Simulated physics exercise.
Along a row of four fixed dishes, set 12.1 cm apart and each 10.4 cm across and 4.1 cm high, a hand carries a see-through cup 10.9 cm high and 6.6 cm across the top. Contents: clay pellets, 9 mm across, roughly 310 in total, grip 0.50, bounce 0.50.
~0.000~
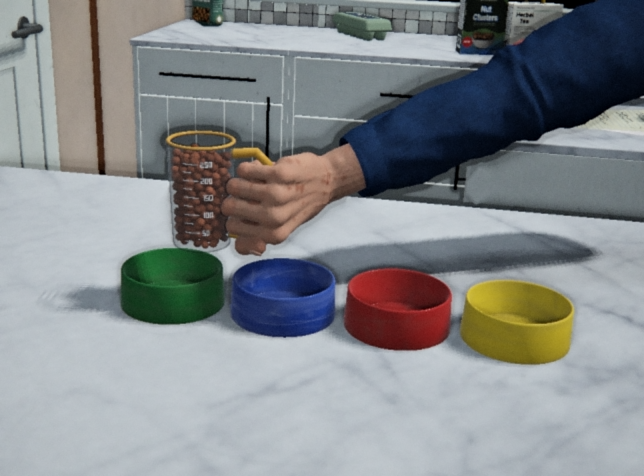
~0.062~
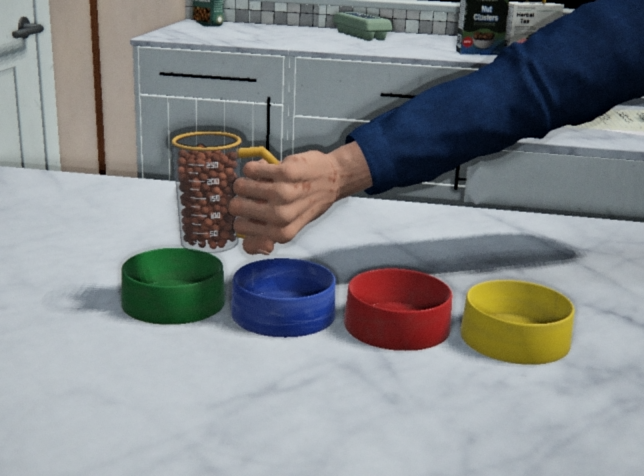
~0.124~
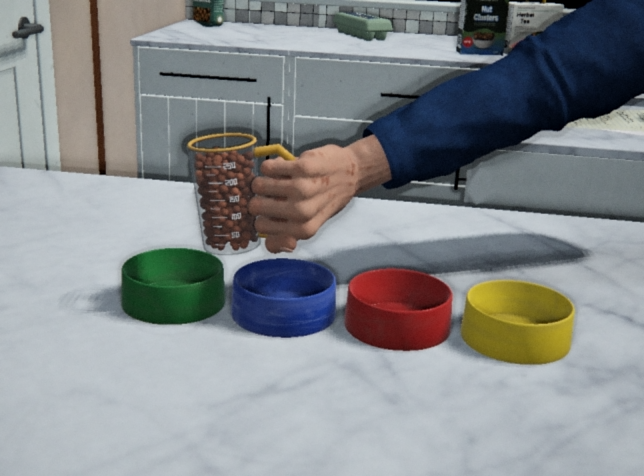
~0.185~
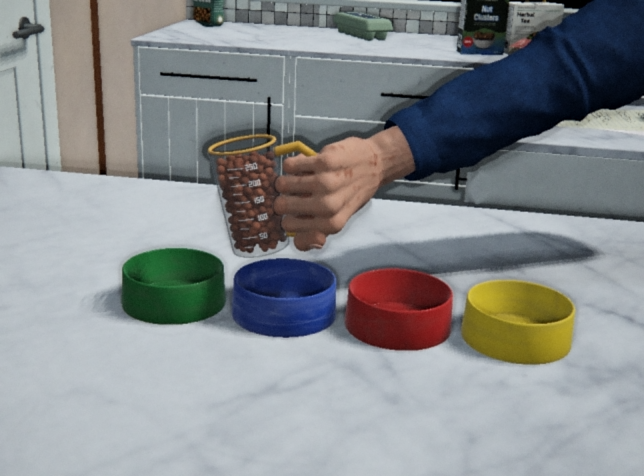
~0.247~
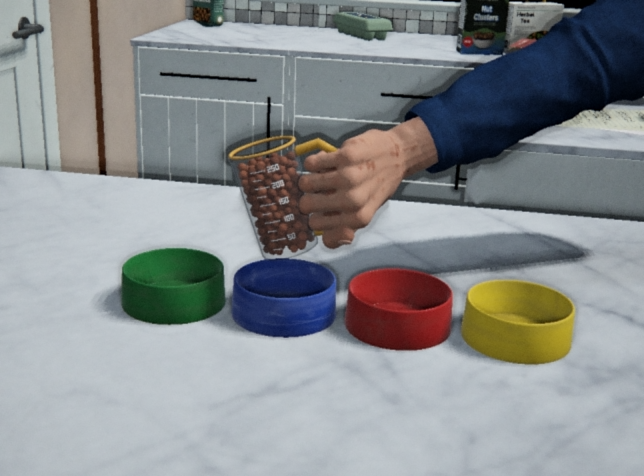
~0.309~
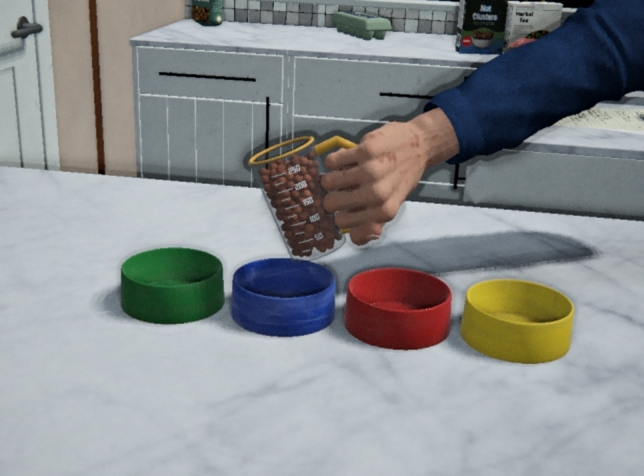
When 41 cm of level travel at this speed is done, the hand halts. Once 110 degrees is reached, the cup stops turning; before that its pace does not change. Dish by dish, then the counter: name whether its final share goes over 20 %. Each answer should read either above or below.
Red dish - below, blue dish - below, green dish - below, yellow dish - above, counter - below.
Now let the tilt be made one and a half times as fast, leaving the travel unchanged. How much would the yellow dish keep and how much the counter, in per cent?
In that case you'd see yellow at 90 and the counter at 0.
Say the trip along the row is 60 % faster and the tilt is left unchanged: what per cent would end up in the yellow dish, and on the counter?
Shares: Yellow 100, counter 0.
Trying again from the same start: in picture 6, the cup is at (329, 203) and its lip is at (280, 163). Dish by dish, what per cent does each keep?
Per cent kept: Red 0; blue 0; green 0; yellow 100.
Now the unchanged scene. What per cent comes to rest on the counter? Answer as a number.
Some 0 per cent.
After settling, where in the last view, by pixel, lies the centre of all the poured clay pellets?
Somewhere near (518, 316) in the last picture.
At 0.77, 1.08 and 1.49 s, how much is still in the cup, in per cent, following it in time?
Approx. 100 / 100 / 65 percent.
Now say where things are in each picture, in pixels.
Cup at (201, 192), tilt 0 degrees, lip at (169, 138), moved 0.0 cm; middle of the pieces at (199, 197); green dish at (172, 267); blue dish at (284, 278); red dish at (400, 290); yellow dish at (519, 302), in the first picture.
Cup at (208, 193), tilt 1 degrees, lip at (175, 139), moved 0.7 cm; middle of the pieces at (206, 198), in the second picture.
Cup at (227, 195), tilt 6 degrees, lip at (190, 143), moved 2.7 cm; middle of the pieces at (226, 200), in the third picture.
Cup at (252, 197), tilt 11 degrees, lip at (211, 149), moved 5.2 cm; middle of the pieces at (251, 202), in the fourth picture.
Cup at (276, 199), tilt 17 degrees, lip at (231, 155), moved 7.8 cm; middle of the pieces at (276, 205), in the fifth picture.
Cup at (300, 201), tilt 22 degrees, lip at (251, 160), moved 10.3 cm; middle of the pieces at (300, 206); green dish at (172, 267); blue dish at (284, 278); red dish at (400, 289); yellow dish at (519, 301). The cup turns about 90 degrees a second and travels 41 cm a second, in the sixth picture.
After 0.77 s, tilt 64 degrees; cup holds 100 %.
Then, at 1.08 s, tilt 92 degrees; cup holds 100 %.
After 1.49 s, tilt 110 degrees; cup holds 65 %, yellow 35 %.
By 3.2 s all is still; red 0 %, blue 0 %, green 0 %, yellow 100 %, counter 0 %.
